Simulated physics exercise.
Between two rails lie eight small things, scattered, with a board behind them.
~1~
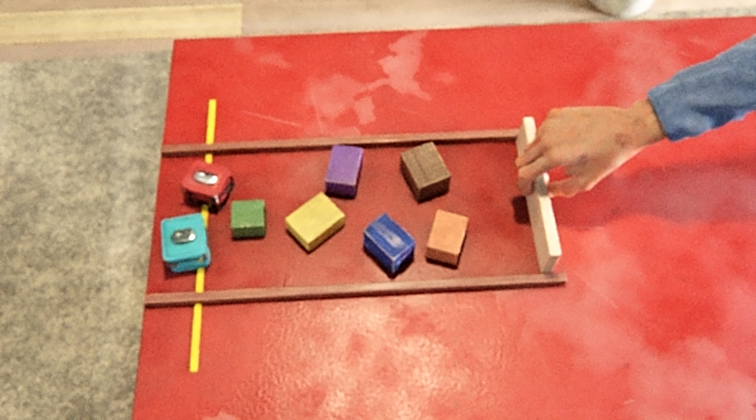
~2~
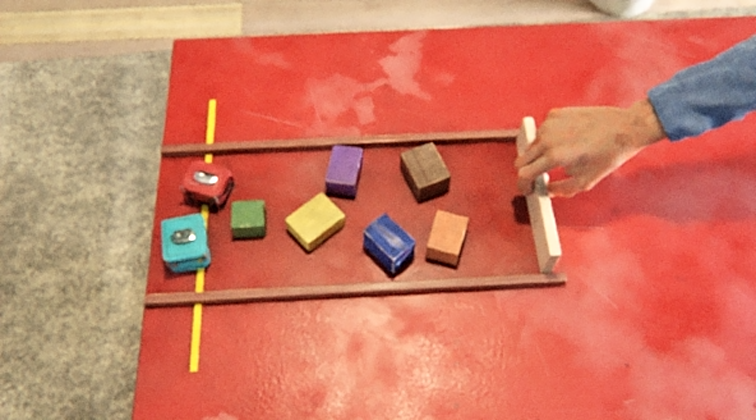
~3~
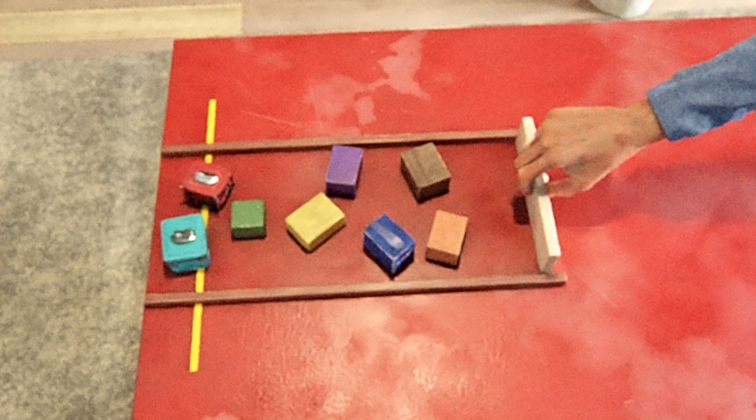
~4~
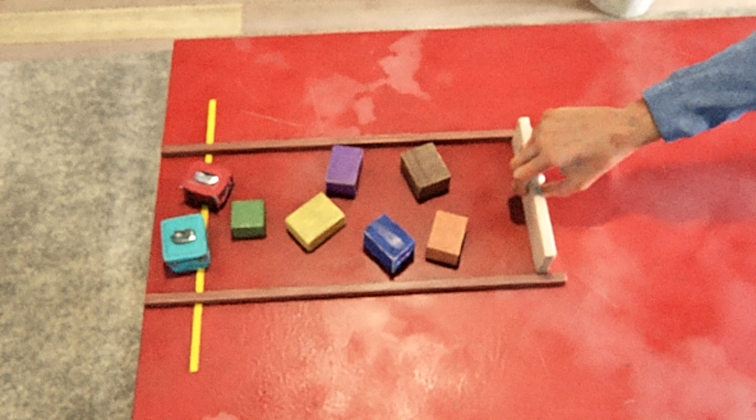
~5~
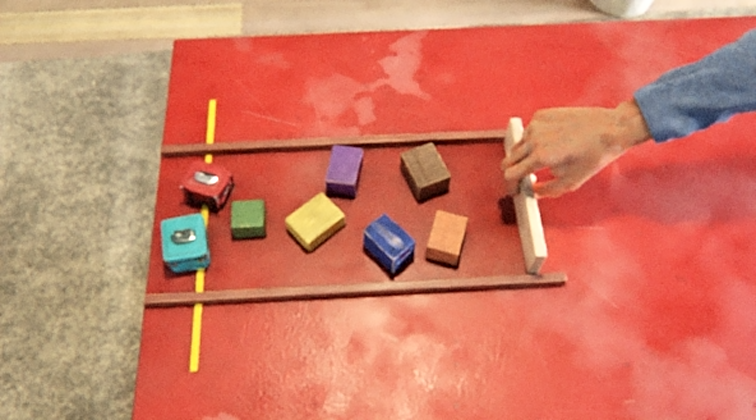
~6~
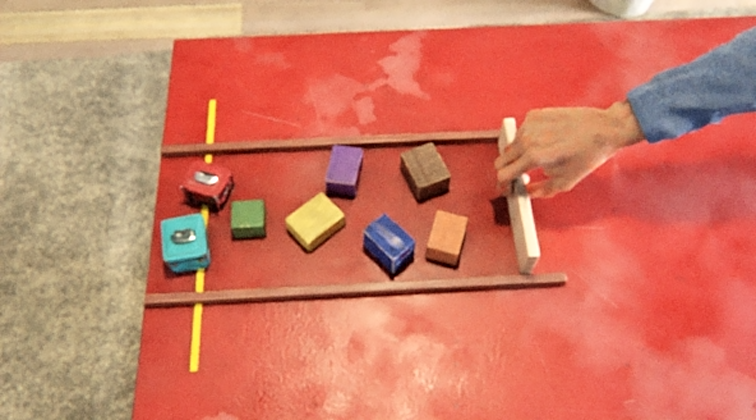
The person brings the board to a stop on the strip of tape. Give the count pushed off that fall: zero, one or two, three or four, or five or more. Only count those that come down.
I predict three or four come down off the table.
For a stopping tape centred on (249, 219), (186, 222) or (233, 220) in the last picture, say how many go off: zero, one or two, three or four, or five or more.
Tape by tape, the falls would be: Not one, then five or more, then one or two.
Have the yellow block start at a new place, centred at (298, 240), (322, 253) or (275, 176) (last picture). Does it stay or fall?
In turn it goes off; goes off; goes off.
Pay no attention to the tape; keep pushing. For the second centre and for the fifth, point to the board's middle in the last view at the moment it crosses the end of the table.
At the first moment about (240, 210), at the next about (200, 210).
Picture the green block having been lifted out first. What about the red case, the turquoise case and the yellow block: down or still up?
The red case ends up down, the turquoise case ends up down and the yellow block keeps its place.
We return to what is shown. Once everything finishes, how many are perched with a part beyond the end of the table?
The total comes out at 2.
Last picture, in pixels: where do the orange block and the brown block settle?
(183, 256) and (187, 178), roughly.
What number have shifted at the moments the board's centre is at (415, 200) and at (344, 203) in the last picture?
3 and 5.
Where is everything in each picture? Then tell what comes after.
Turquoise case (187, 243); red case (208, 185); green block (249, 219); board (537, 194); tape (204, 221), in the first frame.
Red case (208, 185); blue box (389, 243), in the second frame.
Green block (249, 219); purple block (344, 171), in the third frame.
Turquoise case (187, 243); orange block (447, 238), in the fourth frame.
Red case (208, 185); yellow block (316, 222), in the fifth frame.
Turquoise case (187, 243); red case (208, 185); green block (249, 219); board (517, 195); tape (204, 221), in the sixth frame.
Soon after, none off yet; turquoise case at rest near (187, 243); red case at rest near (208, 185); green block at rest near (249, 219).
At rest, the number that fall off is three or four; fallen, green block, red case and turquoise case.
